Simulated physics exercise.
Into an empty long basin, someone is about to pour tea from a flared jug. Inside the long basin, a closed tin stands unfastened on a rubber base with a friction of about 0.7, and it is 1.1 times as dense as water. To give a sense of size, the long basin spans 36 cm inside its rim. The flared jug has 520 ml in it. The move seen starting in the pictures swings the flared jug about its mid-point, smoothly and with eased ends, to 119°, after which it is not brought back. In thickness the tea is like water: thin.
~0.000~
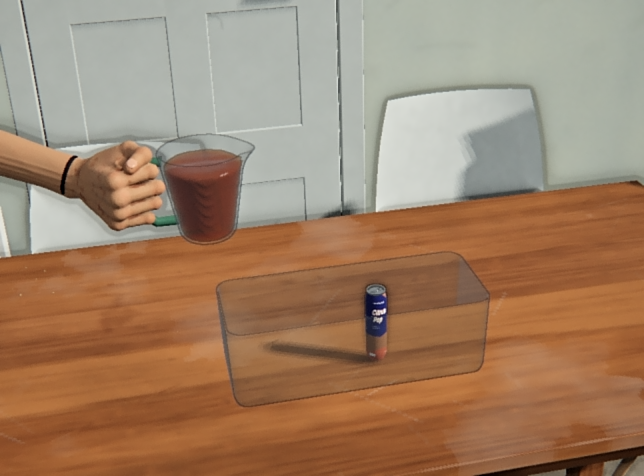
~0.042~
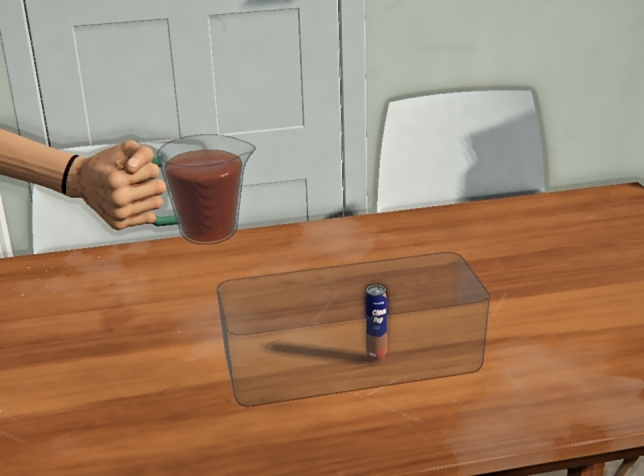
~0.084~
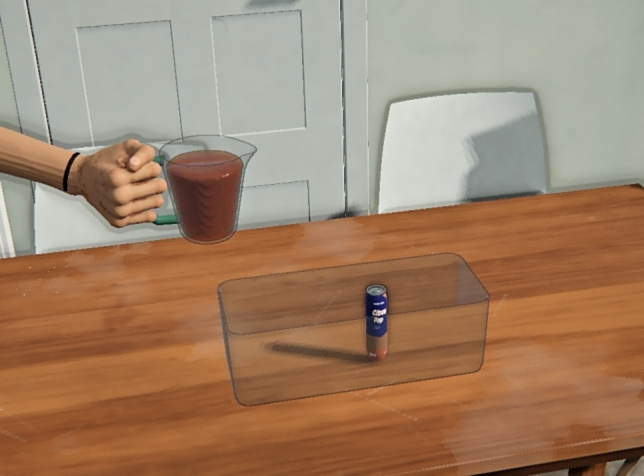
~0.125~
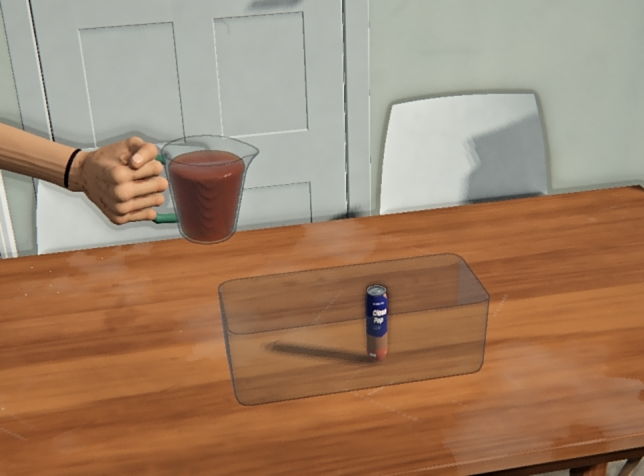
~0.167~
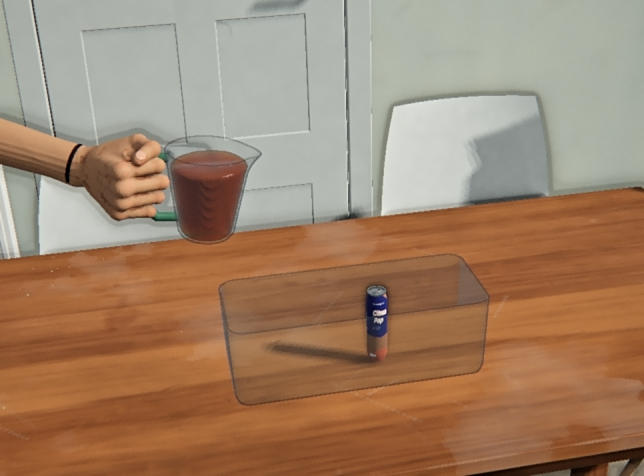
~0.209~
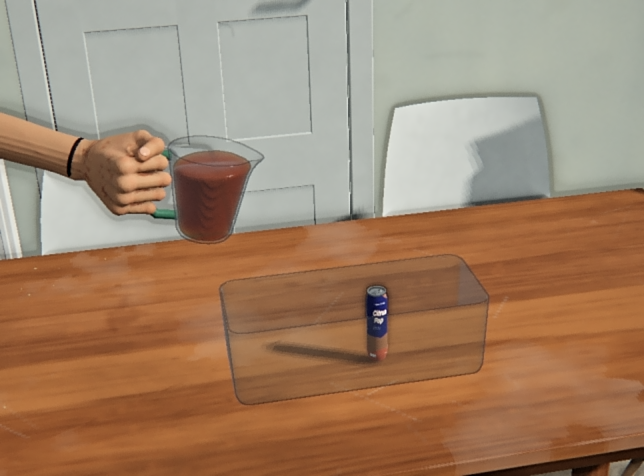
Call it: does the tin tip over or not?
It does not.
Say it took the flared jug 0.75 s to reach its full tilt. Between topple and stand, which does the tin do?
The tin stays on its base.
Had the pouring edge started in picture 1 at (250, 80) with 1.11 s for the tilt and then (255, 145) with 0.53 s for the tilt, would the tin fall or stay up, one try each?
First it remains upright; then it remains upright.
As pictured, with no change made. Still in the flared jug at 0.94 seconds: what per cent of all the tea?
8 in a hundred, give or take.
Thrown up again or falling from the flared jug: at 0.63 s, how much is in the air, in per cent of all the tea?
It comes to roughly 24 per cent.
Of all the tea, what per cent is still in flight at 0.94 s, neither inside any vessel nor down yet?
I'd say some 18 per cent is in the air.
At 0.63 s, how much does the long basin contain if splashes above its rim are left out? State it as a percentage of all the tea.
Roughly 6 percent.
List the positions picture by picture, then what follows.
It leans 0°; its right rim is at (255, 146); the tea meets the walls at (162, 165) and (242, 157); the long basin's rim runs from (221, 310) to (475, 275); the tin's top is at (376, 293), in the first picture.
It leans 0°; its right rim is at (256, 146); the tea meets the walls at (163, 165) and (243, 157), in the second picture.
It leans 2°; its right rim is at (257, 148); the tea meets the walls at (165, 165) and (244, 158), in the third picture.
It leans 4°; its right rim is at (259, 150); the tea meets the walls at (167, 165) and (245, 159), in the fourth picture.
It leans 7°; its right rim is at (262, 152); the tea meets the walls at (170, 165) and (248, 159), in the fifth picture.
It leans 10°; its right rim is at (264, 156); the tea meets the walls at (172, 165) and (251, 160), in the sixth picture.
Then, 0.63 s in, the tilt is 72° and 70 per cent is still to pour; the tin stands where it began.
Then, 0.94 s in, the tilt is 112° and 8 per cent is still to pour; the tin stands where it began.
Then, 1.26 s in, the tilt is 119° and 0 per cent is still to pour; the tin stands where it began.
Then, 1.61 s in, the tilt is 119° and 0 per cent is still to pour; the tin stands where it began.
Finally, the tin stands where it began.
